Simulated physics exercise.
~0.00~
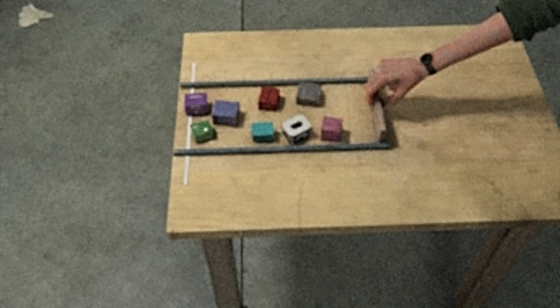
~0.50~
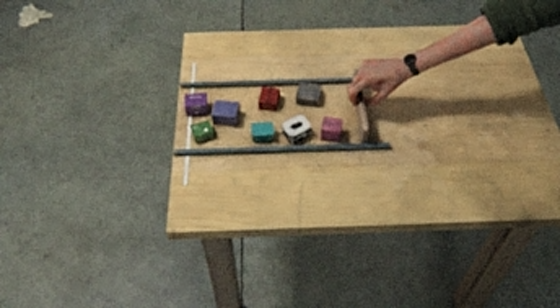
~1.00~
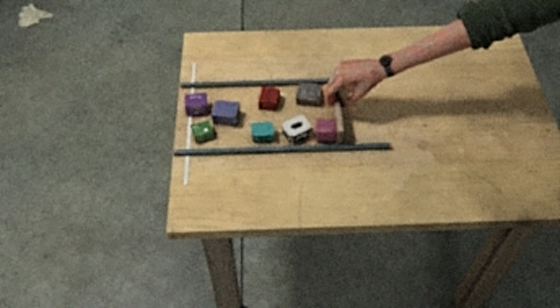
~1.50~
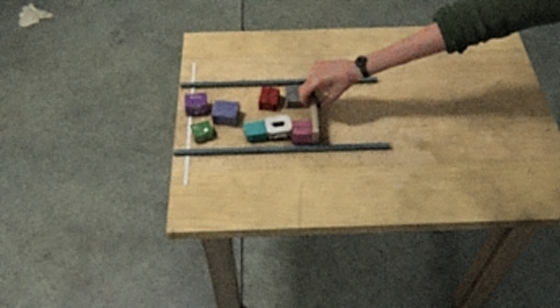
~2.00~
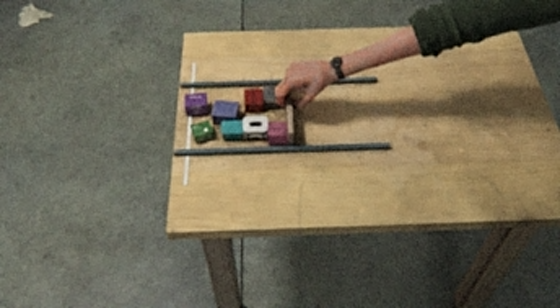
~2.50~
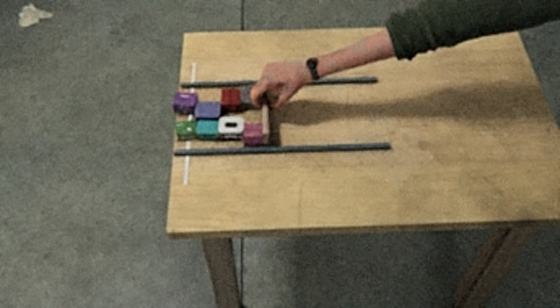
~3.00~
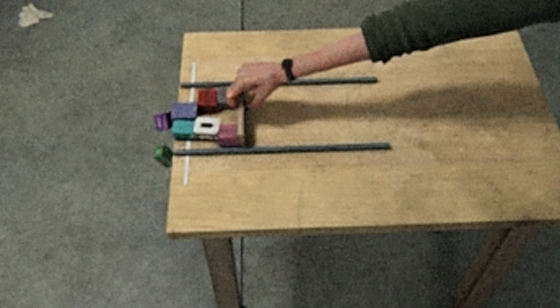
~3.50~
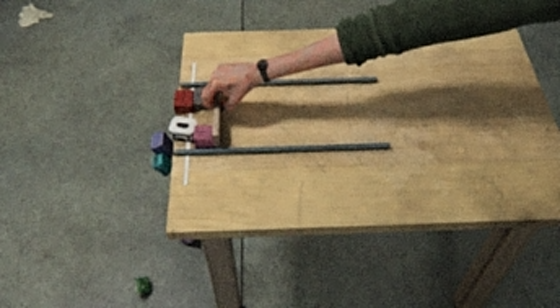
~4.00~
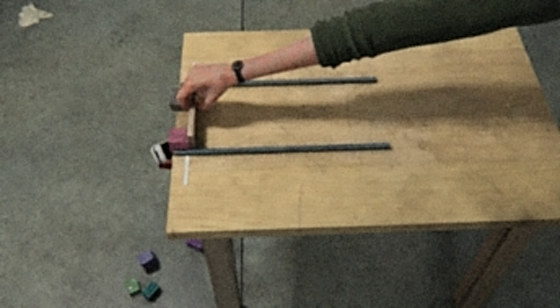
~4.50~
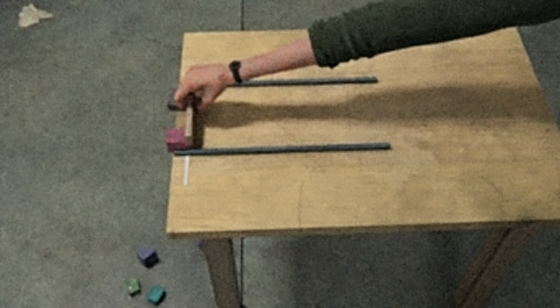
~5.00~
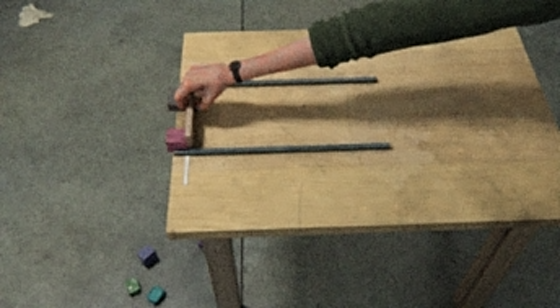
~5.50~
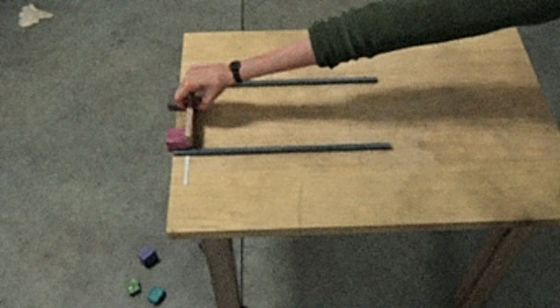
The clip shows a hand sliding an upright board leftward between two rails on a wooden table, gathering small colourful objects and pushing most of them off the left edge, until the board stops at the tape with the pink box still on the table.
